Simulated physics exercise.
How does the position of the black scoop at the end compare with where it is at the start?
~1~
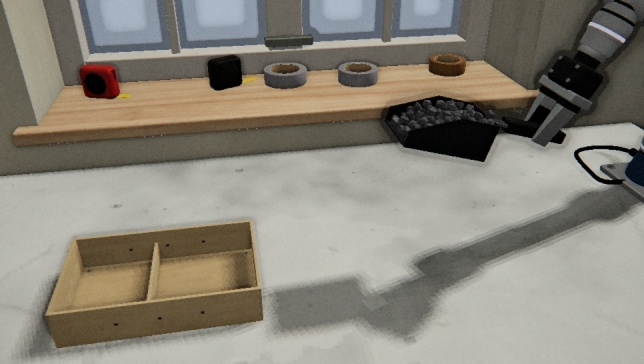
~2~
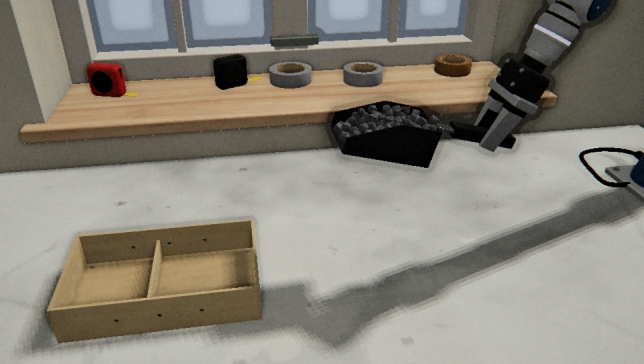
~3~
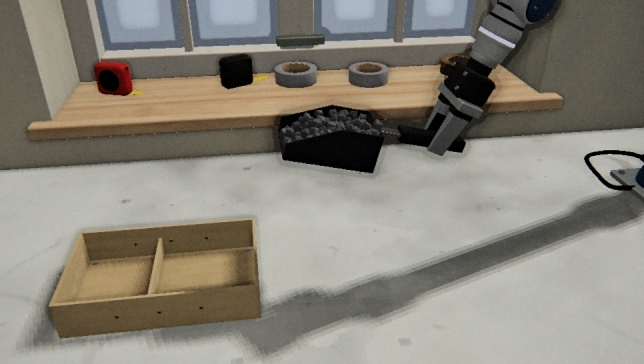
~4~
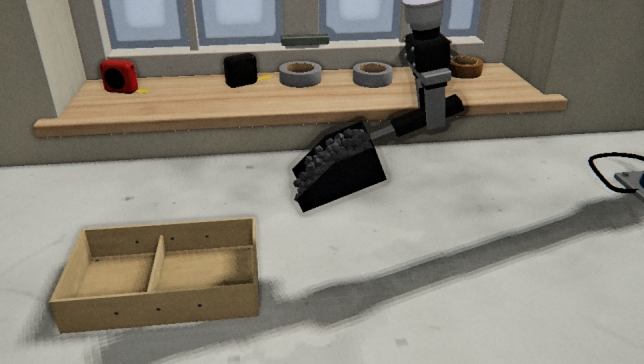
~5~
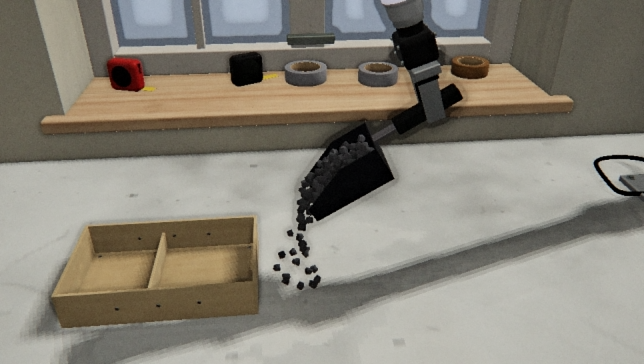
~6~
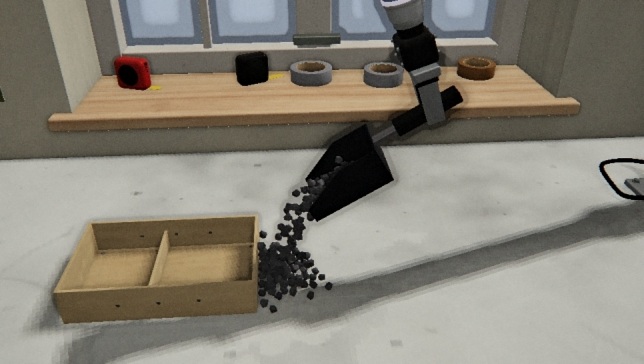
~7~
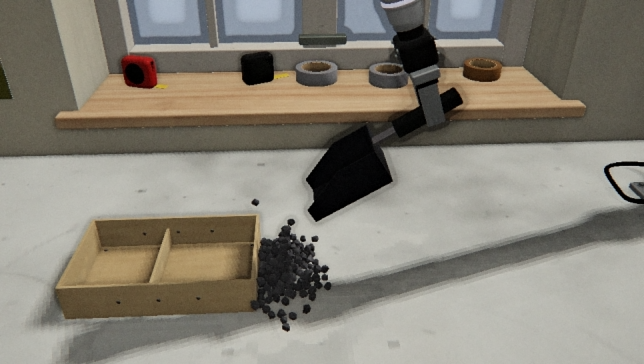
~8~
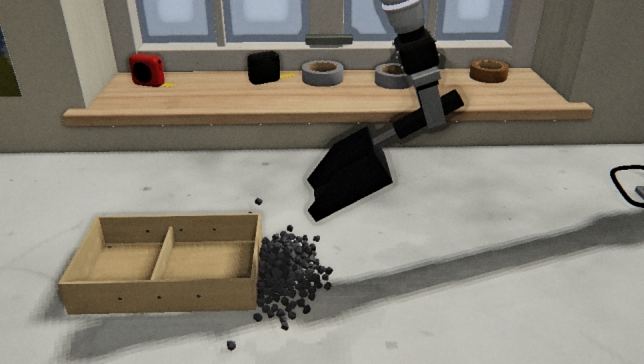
At the start the scoop is further right, up against the wooden ledge. By the end it is further left and a little lower, above and to the right of the wooden box.
